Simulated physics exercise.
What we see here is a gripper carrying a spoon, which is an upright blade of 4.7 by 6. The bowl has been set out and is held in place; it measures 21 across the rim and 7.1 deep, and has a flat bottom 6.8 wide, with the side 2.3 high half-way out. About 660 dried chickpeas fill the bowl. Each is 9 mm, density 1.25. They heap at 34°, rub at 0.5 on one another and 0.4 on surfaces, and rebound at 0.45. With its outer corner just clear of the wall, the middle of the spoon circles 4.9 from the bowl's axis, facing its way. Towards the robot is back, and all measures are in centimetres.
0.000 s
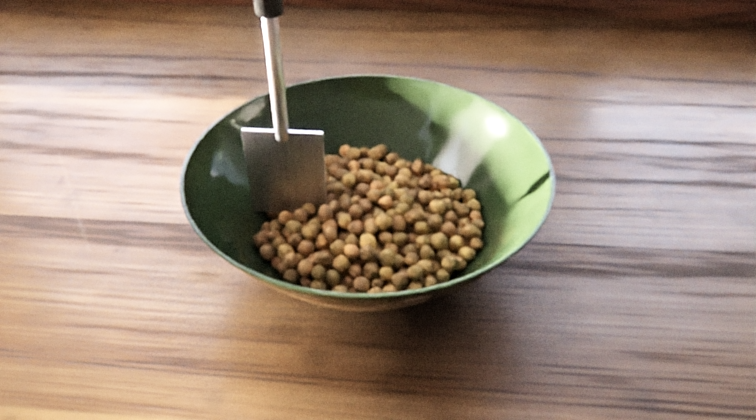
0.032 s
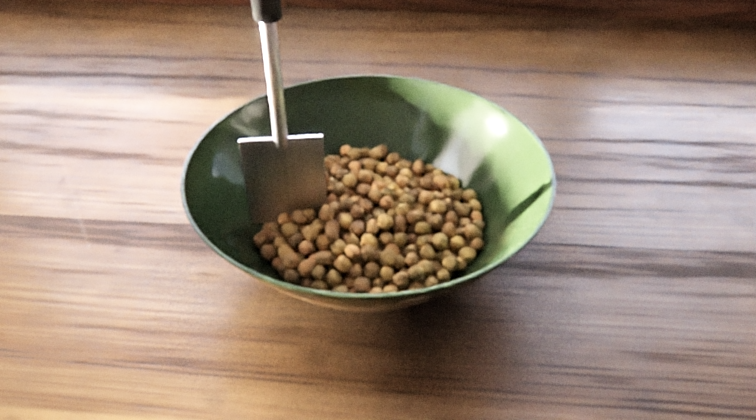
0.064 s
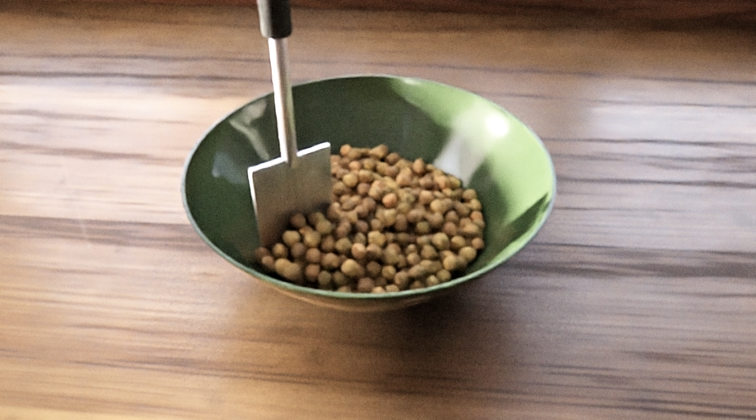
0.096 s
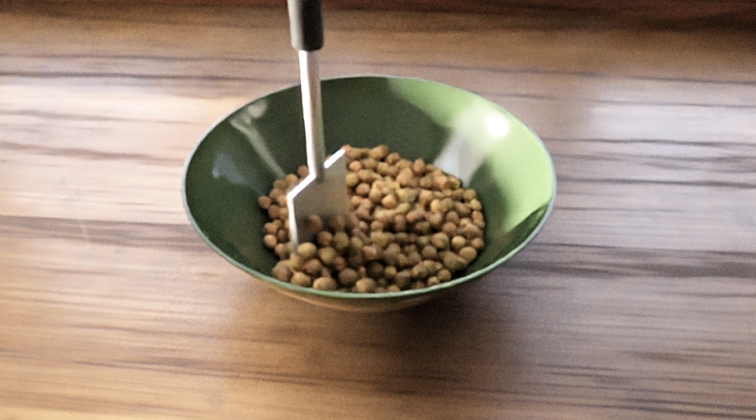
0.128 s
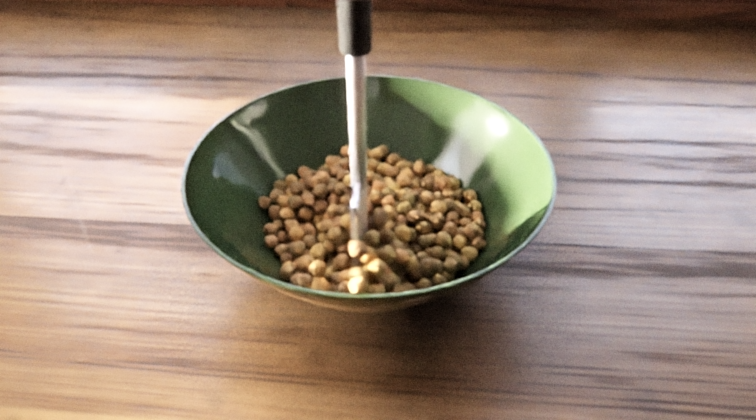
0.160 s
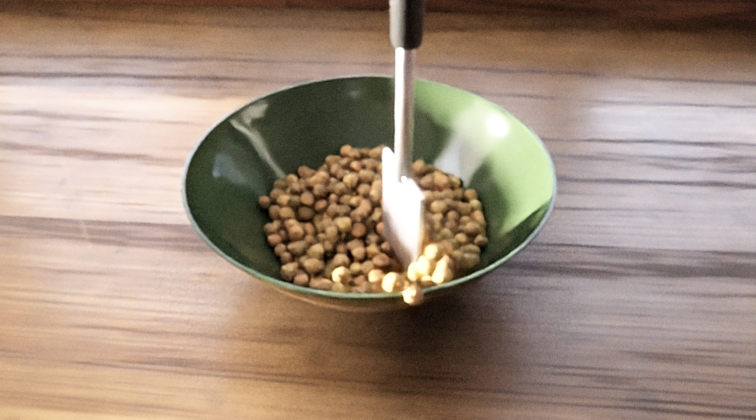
A flat metal blade on a dark-handled rod sweeps from the left side of a green bowl around the near side toward the right, turning as it pushes through small round chickpeas and lifting a few near the front rim.
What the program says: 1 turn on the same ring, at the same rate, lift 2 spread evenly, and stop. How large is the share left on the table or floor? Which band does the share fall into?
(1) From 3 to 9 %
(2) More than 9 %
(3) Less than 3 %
3.
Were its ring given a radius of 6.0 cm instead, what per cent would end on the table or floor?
That would give close to 0 per cent.
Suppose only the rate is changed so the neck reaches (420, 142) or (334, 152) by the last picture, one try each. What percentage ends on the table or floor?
Around 5 and 0 percent, in that order.
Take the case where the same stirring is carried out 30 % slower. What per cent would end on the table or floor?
0 %.
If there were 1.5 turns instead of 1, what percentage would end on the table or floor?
That would give some 5 percent.
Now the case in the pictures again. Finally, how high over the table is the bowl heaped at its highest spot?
Around 5.5 cm above the table.
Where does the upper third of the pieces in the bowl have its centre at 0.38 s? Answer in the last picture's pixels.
The centre is roughly (389, 192).
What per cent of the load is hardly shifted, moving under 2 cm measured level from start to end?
Roughly 85 percent.
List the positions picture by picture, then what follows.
The first picture shows spoon neck at (280, 108), 0° round; upper third of the load around (371, 216), from x 260 to 480, top at y 150; 657 in the bowl.
The second picture shows spoon neck at (278, 115), 11° round; upper third of the load around (372, 216), from x 260 to 480, top at y 150.
The third picture shows spoon neck at (288, 133), 36° round; upper third of the load around (370, 216), from x 265 to 480, top at y 150.
The fourth picture shows spoon neck at (316, 148), 63° round; upper third of the load around (369, 217), from x 265 to 480, top at y 150.
The fifth picture shows spoon neck at (358, 154), 89° round; upper third of the load around (385, 217), from x 265 to 480, top at y 150.
The sixth picture shows spoon neck at (404, 147), 116° round; upper third of the load around (403, 218), from x 265 to 480, top at y 150; 656 in the bowl, 1 in flight or on the tool.
By 0.27 s, 207° round, highest piece 9 above the table; 651 in the bowl, 1 on the table or floor, 5 in flight or on the tool.
By 0.38 s, 298° round, highest piece 8 above the table; 648 in the bowl, 7 on the table or floor, 2 in flight or on the tool.
By 0.63 s, 0° round, highest piece 5 above the table; 647 in the bowl, 10 on the table or floor.
By 1.33 s, 0° round, highest piece 5 above the table; 647 in the bowl, 10 on the table or floor.
Final count, 647 in the bowl, 10 on the table or floor. That is 2 % on the table or floor.
